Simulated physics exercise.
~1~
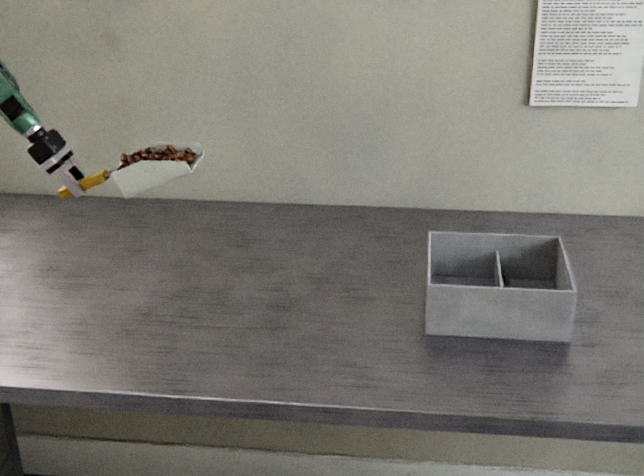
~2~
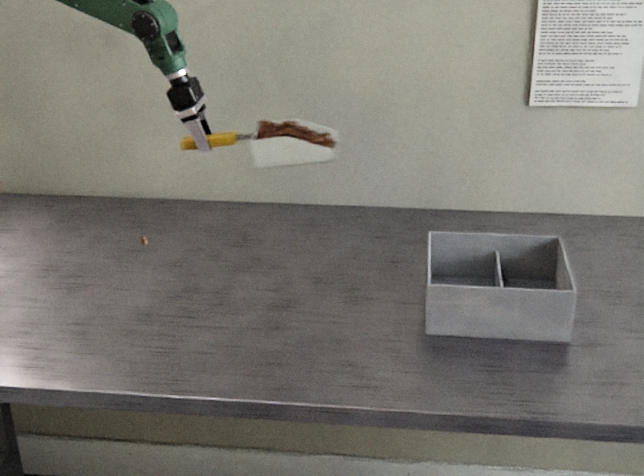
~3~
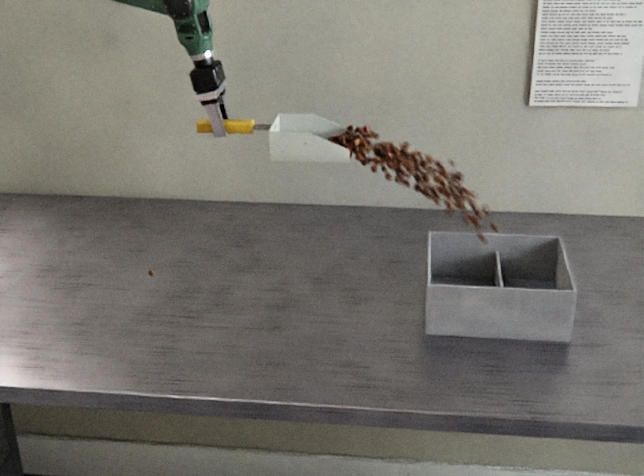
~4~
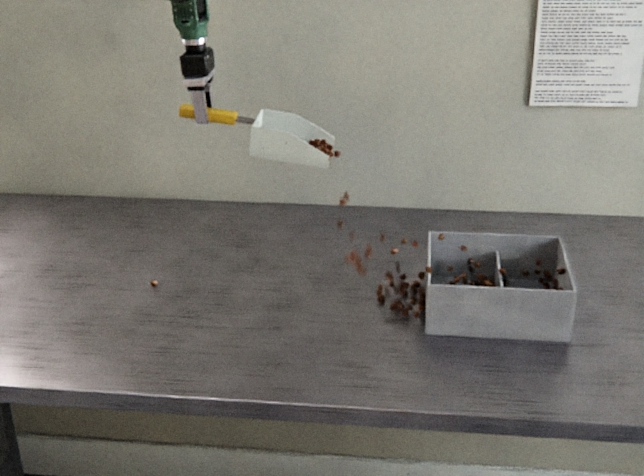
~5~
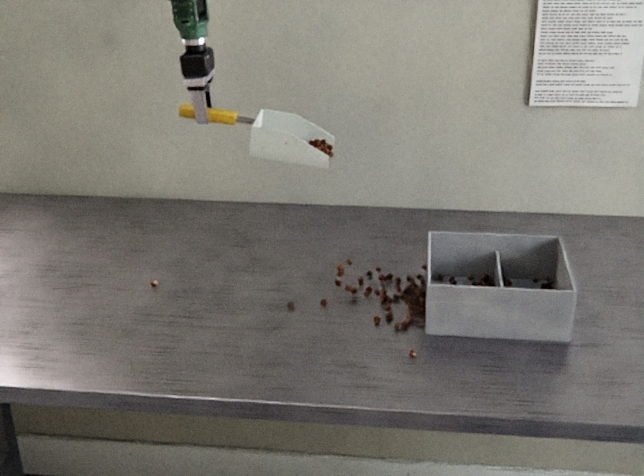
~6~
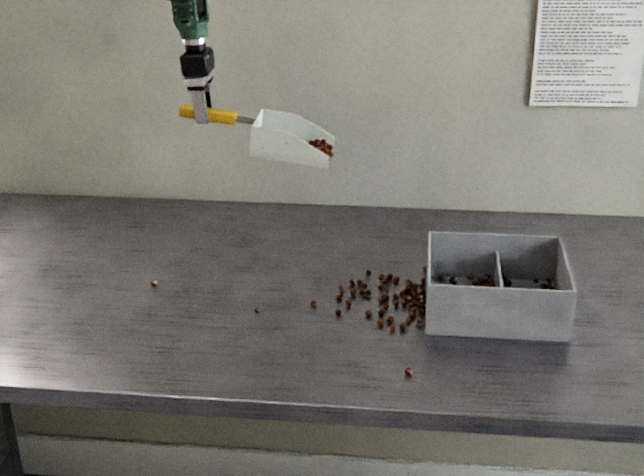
Robot arm swinging a scoop of brown pellets rightward, flinging them toward a divided grey bin, some landing inside, others scattering beside it.
